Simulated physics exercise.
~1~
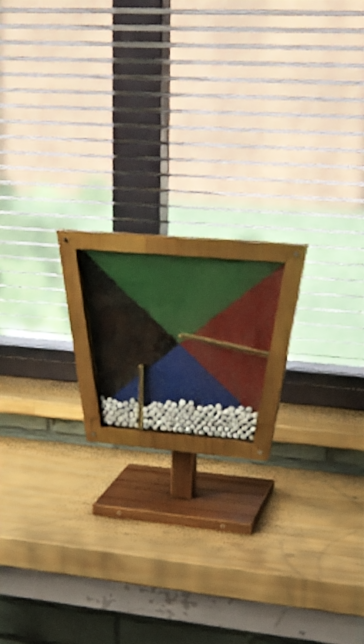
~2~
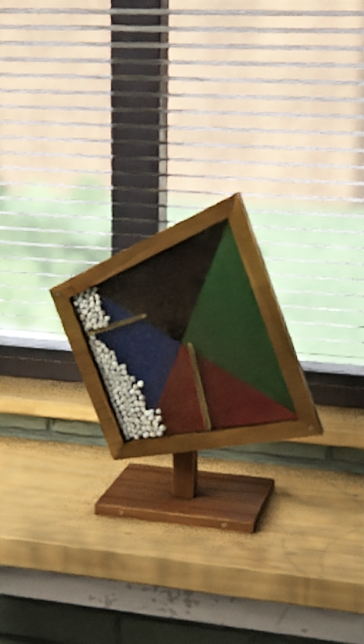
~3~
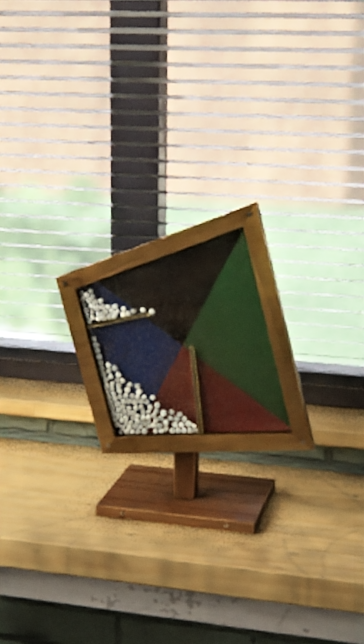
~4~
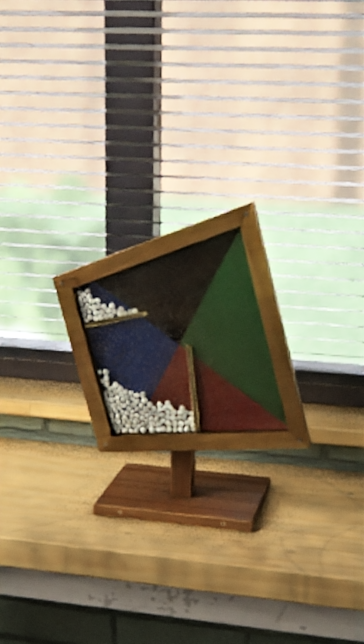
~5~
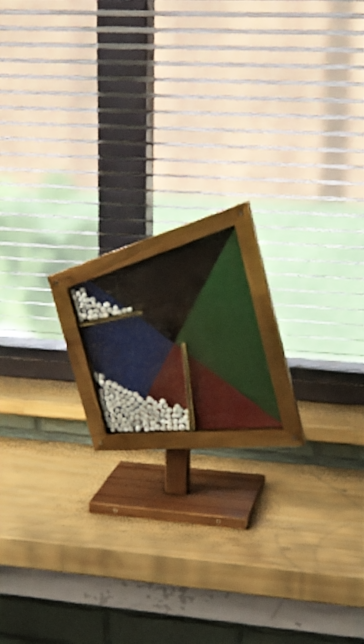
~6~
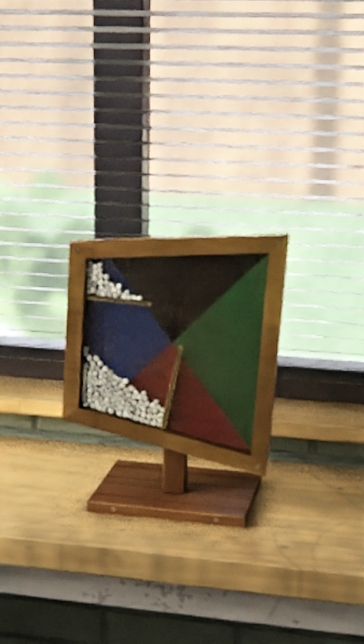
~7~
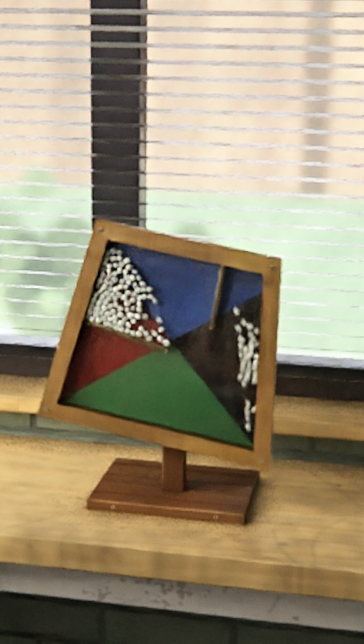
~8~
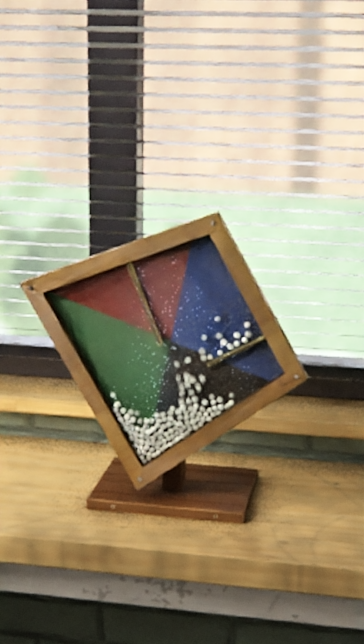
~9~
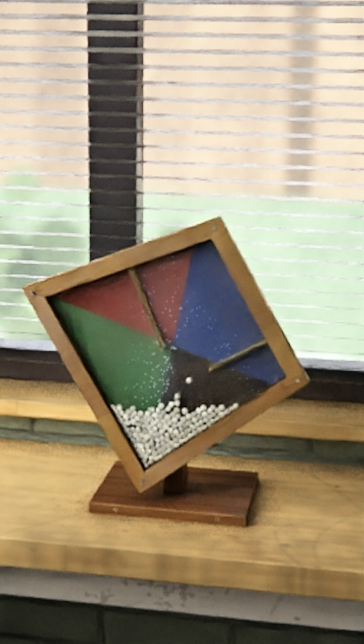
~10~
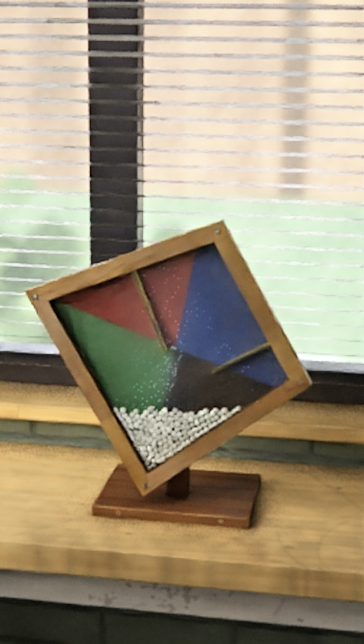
A wooden-framed box with a clear front stands on a small brown base on a wooden counter, seen from the front before a window with blinds, as the view drifts slightly sideways. Its back is painted in green, red, blue and black wedges, with two thin strips inside and small white beads lying along the bottom. The box turns clockwise, and the beads gather at the left, some resting on one strip and most settling over blue and a little red. After a pause it turns on clockwise, flinging the beads across. They tumble down and settle, still, in the bottom corner over black and green.
